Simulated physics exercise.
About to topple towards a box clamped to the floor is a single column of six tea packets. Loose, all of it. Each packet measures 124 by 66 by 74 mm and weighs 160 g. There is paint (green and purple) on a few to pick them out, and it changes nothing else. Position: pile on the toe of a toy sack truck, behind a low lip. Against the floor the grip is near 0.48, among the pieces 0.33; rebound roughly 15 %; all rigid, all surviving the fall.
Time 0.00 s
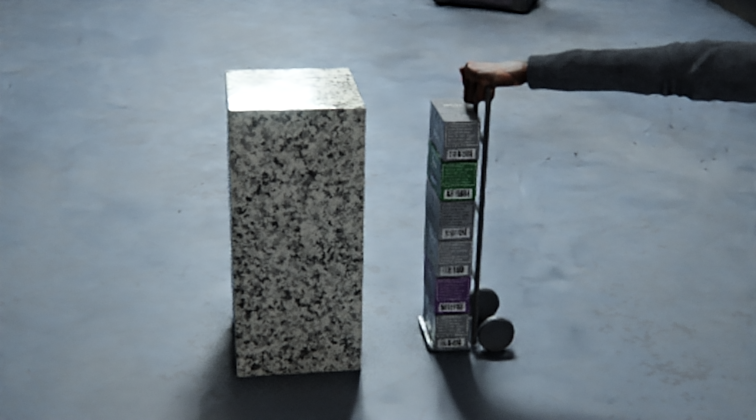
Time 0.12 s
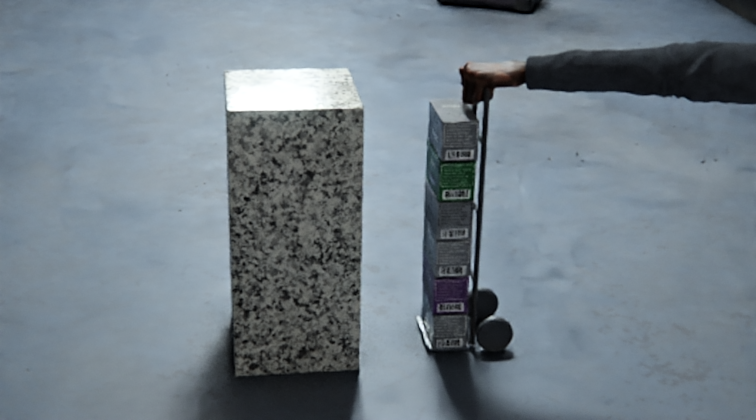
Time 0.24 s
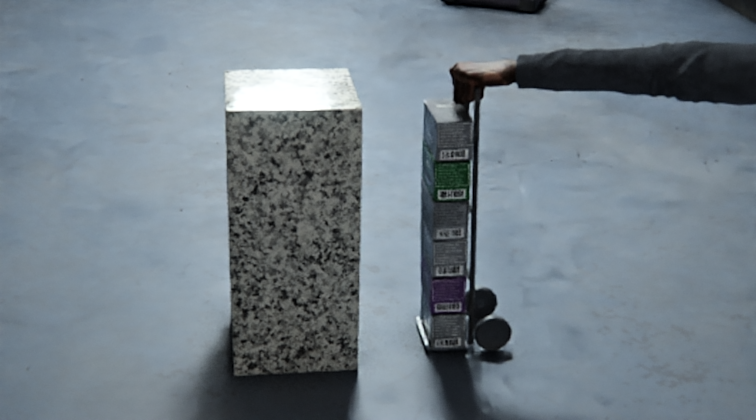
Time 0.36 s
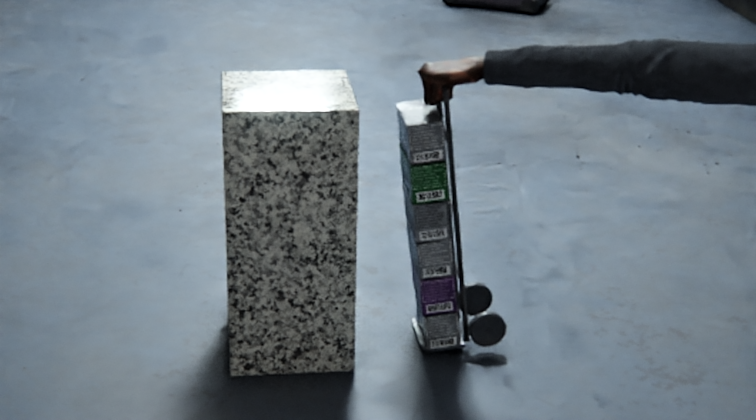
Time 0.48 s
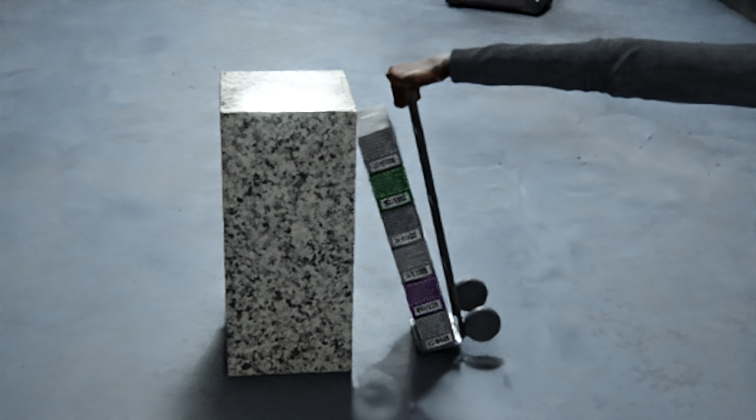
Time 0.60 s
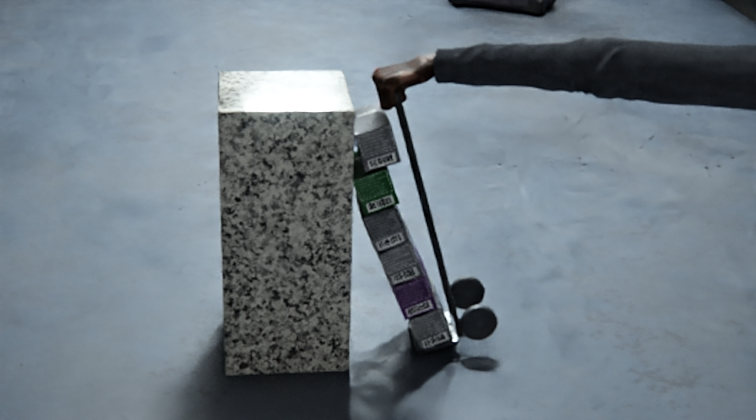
On a grey floor beside a speckled stone block, a hand holds a small hand truck carrying a stack of grey, green and purple packets, then tilts it leftward, and the packets lean over against the block.
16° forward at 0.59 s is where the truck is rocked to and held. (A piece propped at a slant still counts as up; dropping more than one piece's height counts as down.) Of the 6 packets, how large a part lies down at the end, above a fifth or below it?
Below a fifth.
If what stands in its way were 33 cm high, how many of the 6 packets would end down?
0.
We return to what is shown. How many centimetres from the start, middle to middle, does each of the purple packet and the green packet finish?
Purple shifts close to 4 cm and green close to 12 cm.
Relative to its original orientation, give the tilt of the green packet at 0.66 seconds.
Rotation: Approx. 20°.
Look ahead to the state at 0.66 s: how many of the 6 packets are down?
Number at that point: 0 in total.
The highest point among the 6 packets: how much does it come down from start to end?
Roughly 0 centimetres.
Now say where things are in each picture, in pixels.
In the first picture (places mark the middle of the side facing us; the camera moves round a little), truck frame (485, 144) 0° forward; purple packet (453, 296); green packet (459, 182); nothing disturbed.
In the second picture, truck frame (484, 145) 0° forward; green packet (457, 182).
In the third picture, truck frame (476, 145) 2° forward; green packet (452, 182) shifted 7 mm; 2 disturbed, none down.
In the fourth picture, truck frame (450, 144) 7° forward; green packet (430, 184) leaning 7°; purple packet (439, 297) leaning 7°; steepest lean 7°, the packet at (443, 332); 6 disturbed, none down.
In the fifth picture, truck frame (423, 145) 13° forward; green packet (392, 189) leaning 17°; purple packet (424, 297) leaning 17°; steepest lean 17°, the packet at (381, 151); 6 disturbed, none down.
In the sixth picture, truck frame (411, 146) 16° forward; green packet (376, 192) leaning 21°; purple packet (415, 299) leaning 22°; 6 disturbed, none down.
After 0.66 s, none of the 6 packets down, 6 disturbed; purple packet leaning 22°; green packet leaning 21°.
At rest (1.6 s), none of the 6 packets down, 6 disturbed; purple packet leaning 22°; green packet leaning 21°. That is 0 per cent. As the last picture would show them, middles, purple packet near (411, 283), green packet near (372, 179).
